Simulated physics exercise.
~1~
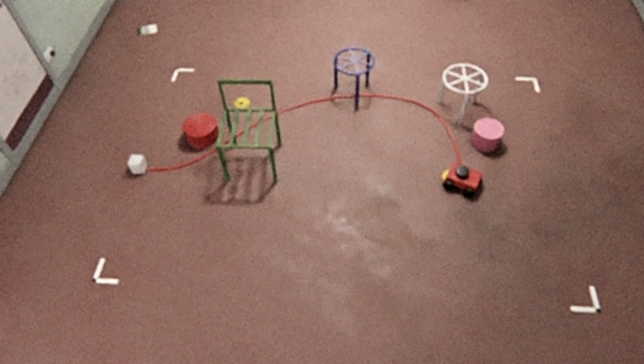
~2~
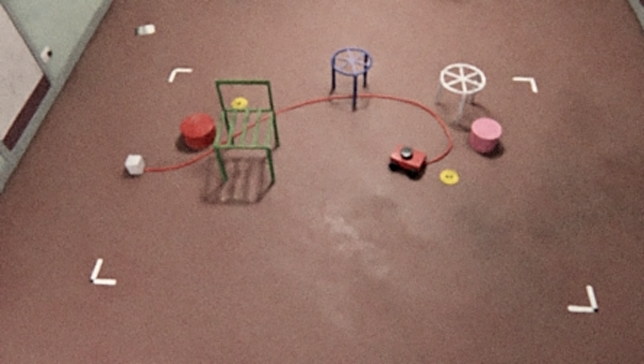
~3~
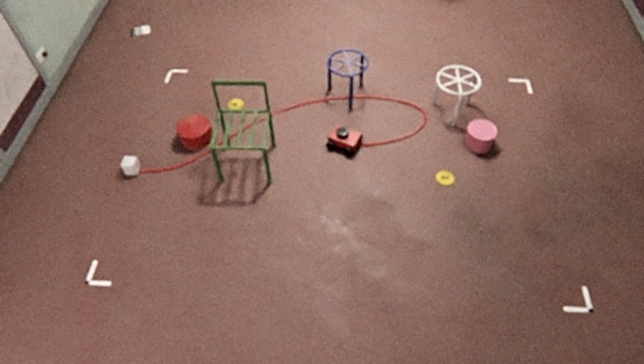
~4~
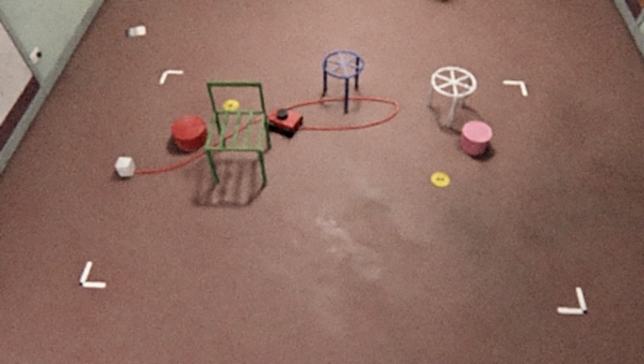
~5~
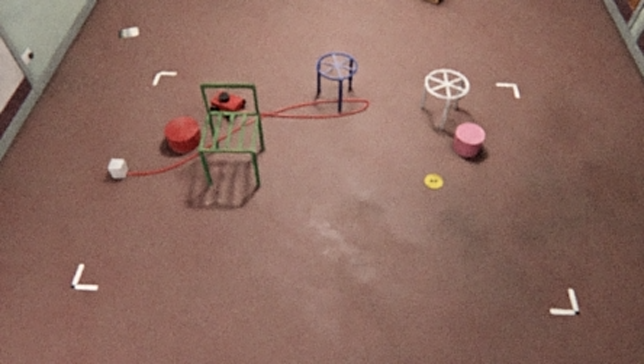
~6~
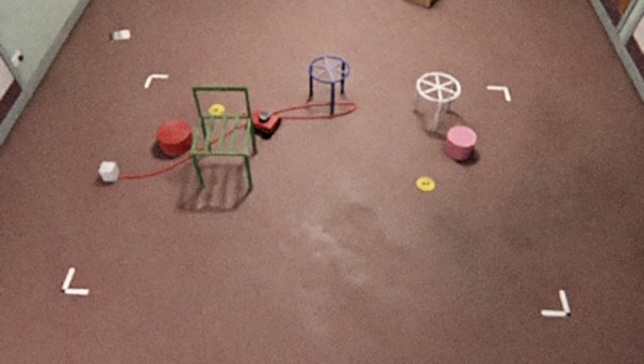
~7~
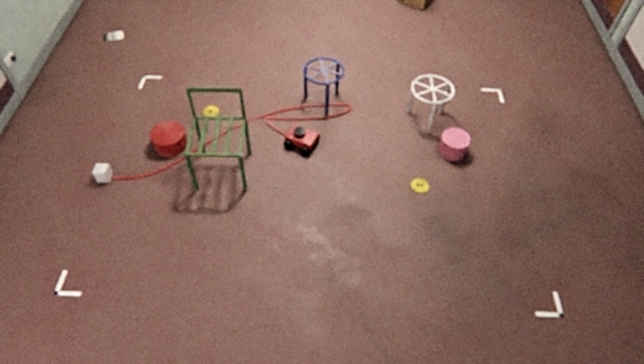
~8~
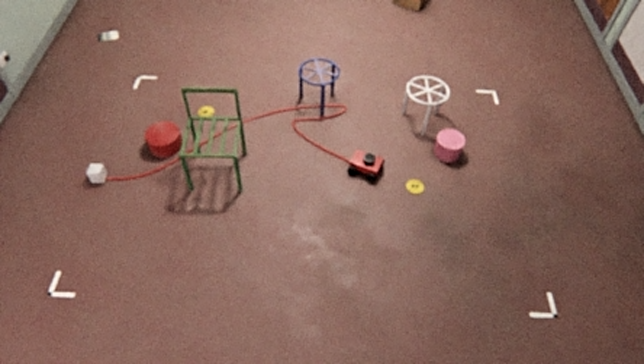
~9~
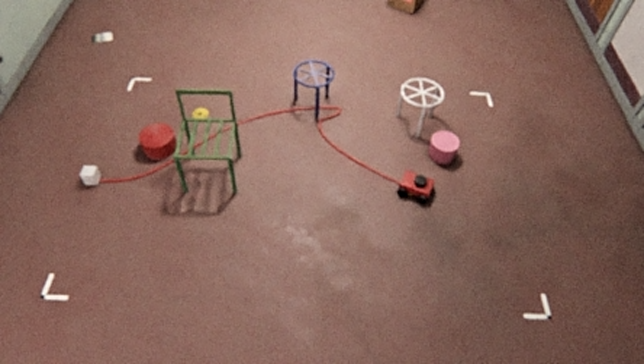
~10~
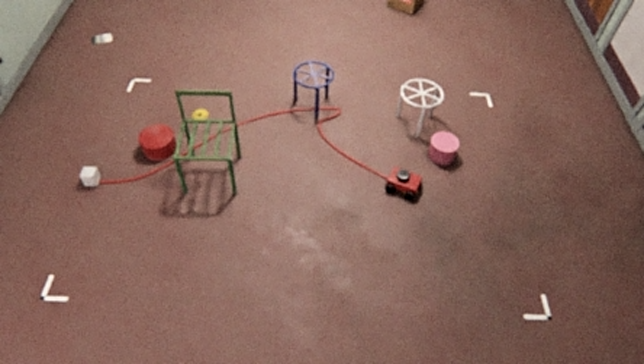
A green chair, two stools, a pink bucket and a red tub stood on a hallway floor as a small red cart trailing a red cord rolled left to the chair, then back right, stopping near the bucket with everything else still standing.
